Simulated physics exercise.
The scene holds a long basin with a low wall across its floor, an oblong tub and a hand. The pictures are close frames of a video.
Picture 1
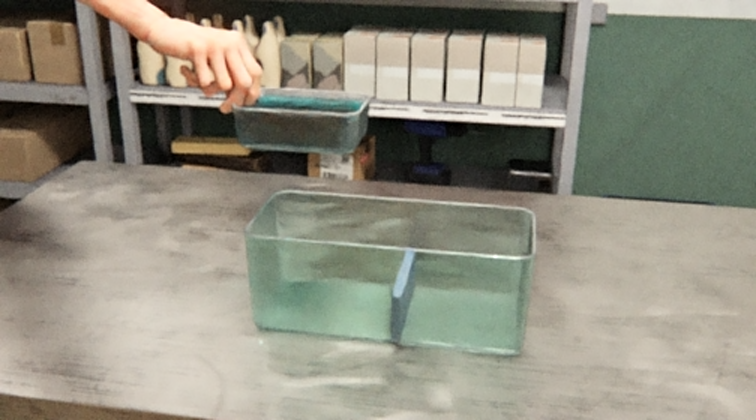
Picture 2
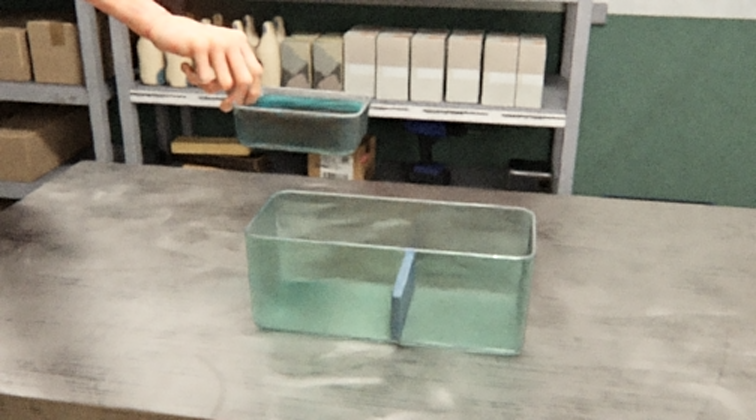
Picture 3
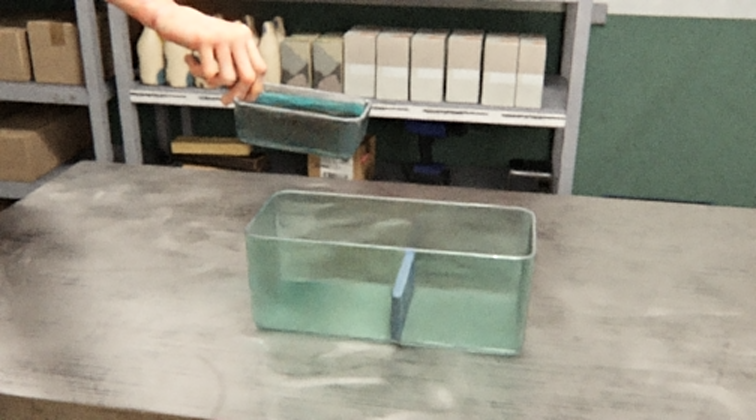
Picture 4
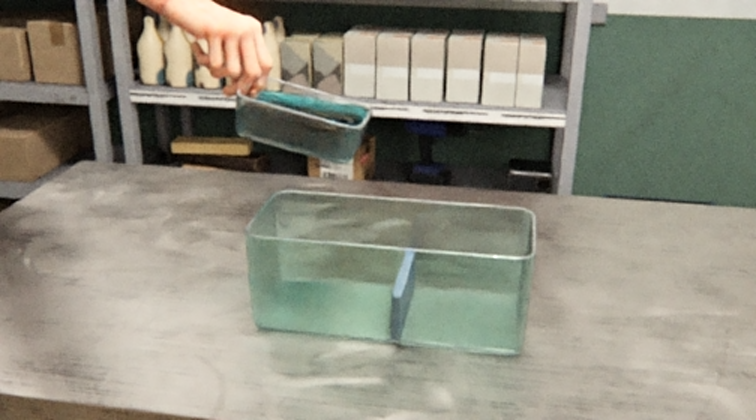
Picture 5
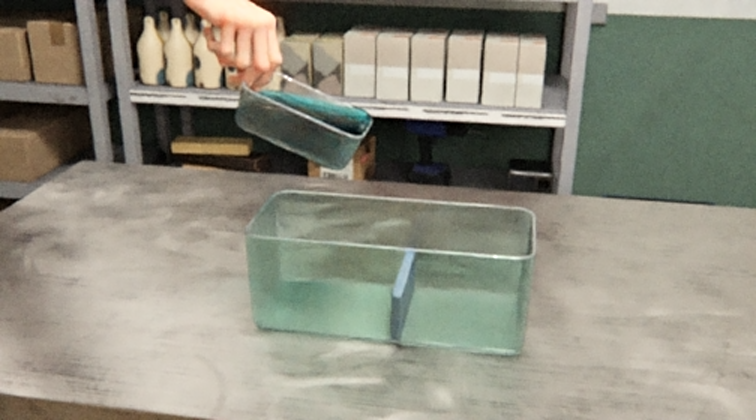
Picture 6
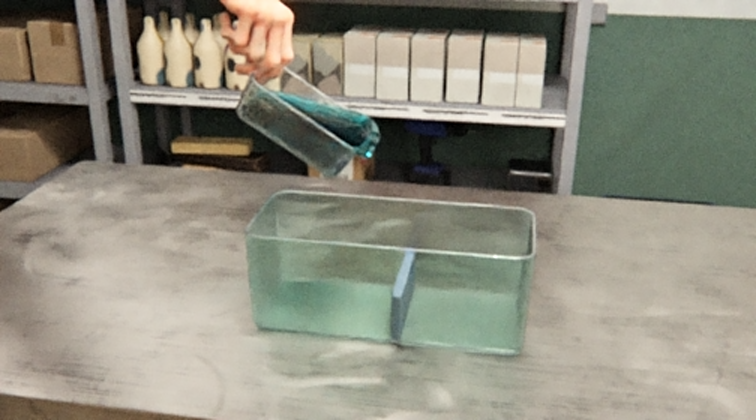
At the start, a hand holds a small clear tub of teal liquid level above a long glass basin with a low blue wall across its floor. The hand then lifts the tub's left end, tilting it steadily down to the right, until some liquid slips over the lower right edge.
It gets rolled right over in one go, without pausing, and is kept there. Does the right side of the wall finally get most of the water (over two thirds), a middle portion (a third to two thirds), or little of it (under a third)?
It gets a middle portion.
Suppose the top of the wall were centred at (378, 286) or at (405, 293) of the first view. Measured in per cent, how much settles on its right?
80 % then 60 %.
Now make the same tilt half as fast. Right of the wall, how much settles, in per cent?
Roughly 65 percent.
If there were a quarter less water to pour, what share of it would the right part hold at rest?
That share would be some 40 parts in a hundred.
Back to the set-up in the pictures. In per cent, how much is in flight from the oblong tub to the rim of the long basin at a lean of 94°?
That comes to near 25 percent.
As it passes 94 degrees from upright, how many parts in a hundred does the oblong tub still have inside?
Close to 5 per cent.
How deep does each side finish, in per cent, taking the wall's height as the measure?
Left side roughly 10, right side roughly 20.
A moment on, the tilt is 94° and 4 per cent is still to pour, 24 is left of the wall and 49 right of it.
Next, the tilt is 106° and 0 per cent is still to pour, 40 is left of the wall and 57 right of it.
Then the tilt is 106° and 0 per cent is still to pour, 42 is left of the wall and 58 right of it.
Later the tilt is 106° and 0 per cent is still to pour, 42 is left of the wall and 58 right of it.
In the end 42 per cent lies left of the wall, 58 right of it and 1 outside.
